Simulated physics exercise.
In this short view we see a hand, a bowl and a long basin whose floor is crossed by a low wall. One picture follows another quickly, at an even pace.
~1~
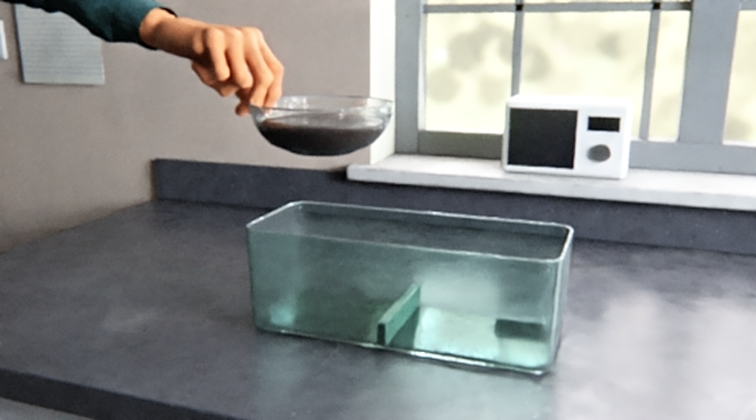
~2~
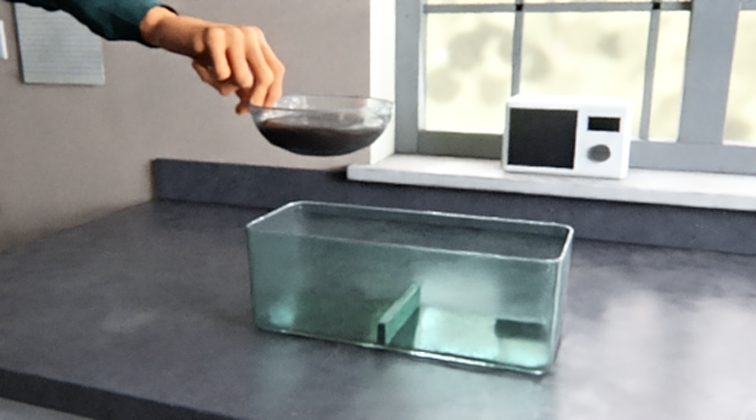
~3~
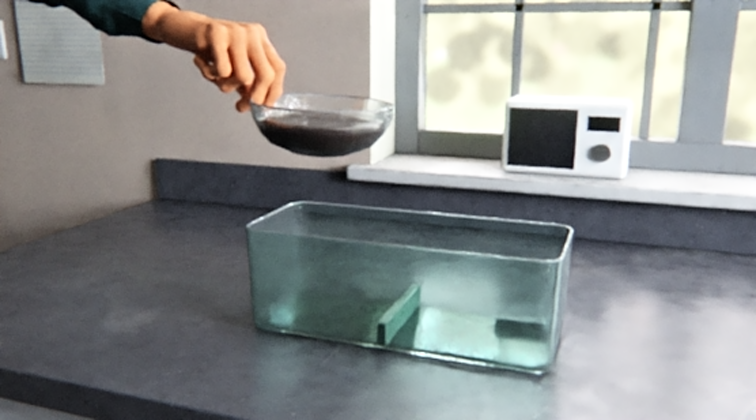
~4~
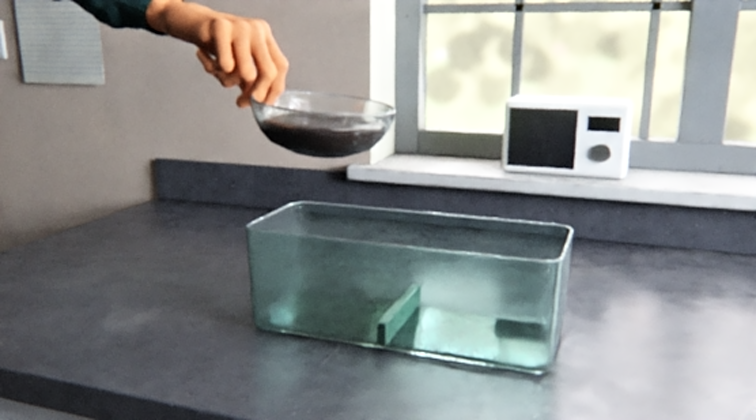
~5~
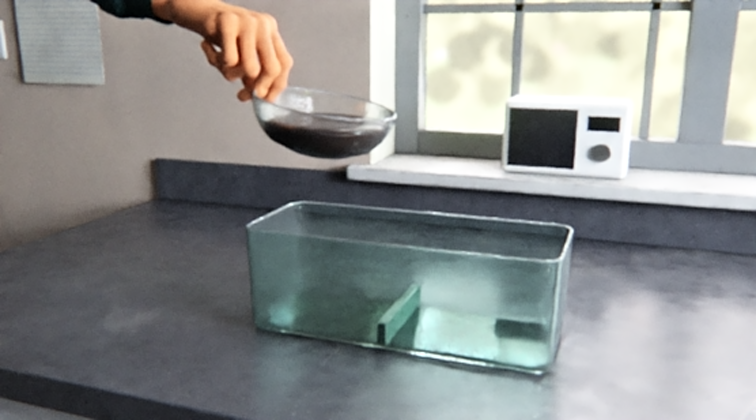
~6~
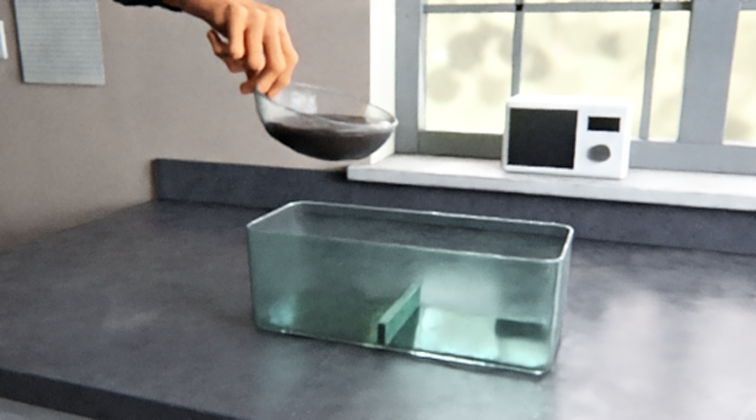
A hand holding a glass bowl of dark liquid above a clear, greenish long basin with a low wall across its floor stays nearly still at first, then gradually tilts the bowl, lowering its right edge.
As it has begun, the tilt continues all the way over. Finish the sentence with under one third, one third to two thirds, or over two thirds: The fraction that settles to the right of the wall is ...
The fraction that settles to the right of the wall is over two thirds.
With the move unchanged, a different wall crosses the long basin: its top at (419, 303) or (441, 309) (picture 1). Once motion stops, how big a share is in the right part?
First try: Roughly 65 per cent; second try: 30 per cent.
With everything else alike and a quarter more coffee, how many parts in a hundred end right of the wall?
75 in a hundred.
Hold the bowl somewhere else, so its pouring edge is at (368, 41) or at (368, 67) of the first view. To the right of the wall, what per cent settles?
Close to 70 % for the first start and close to 65 % for the second.
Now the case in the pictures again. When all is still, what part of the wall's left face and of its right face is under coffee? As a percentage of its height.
Levels: Left around 20 per cent, right around 50 per cent.
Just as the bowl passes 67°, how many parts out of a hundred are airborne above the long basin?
Around 25 percent.
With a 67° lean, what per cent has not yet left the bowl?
Around 25 in a hundred has not poured out yet.
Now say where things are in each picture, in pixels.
In the first picture, tilt 0°; pouring edge (389, 107); surface from (268, 118) to (384, 123); the long basin's rim runs from (271, 215) to (567, 245); the wall's top is at (401, 303).
In the second picture, tilt 1°; pouring edge (389, 108); surface from (268, 118) to (384, 124).
In the third picture, tilt 3°; pouring edge (389, 110); surface from (269, 117) to (384, 125).
In the fourth picture, tilt 6°; pouring edge (390, 114); surface from (270, 116) to (386, 126).
In the fifth picture, tilt 10°; pouring edge (391, 120); surface from (273, 117) to (388, 126).
In the sixth picture, tilt 16°; pouring edge (391, 127); surface from (276, 118) to (391, 127).
A moment on, the tilt is 67° and 27 per cent is still to pour, 2 is left of the wall and 45 right of it.
Next, the tilt is 100° and 0 per cent is still to pour, 23 is left of the wall and 76 right of it.
Then the tilt is 110° and 0 per cent is still to pour, 23 is left of the wall and 76 right of it.
Later the tilt is 110° and 0 per cent is still to pour, 24 is left of the wall and 76 right of it.
In the end 24 per cent lies left of the wall, 76 right of it and 0 outside.
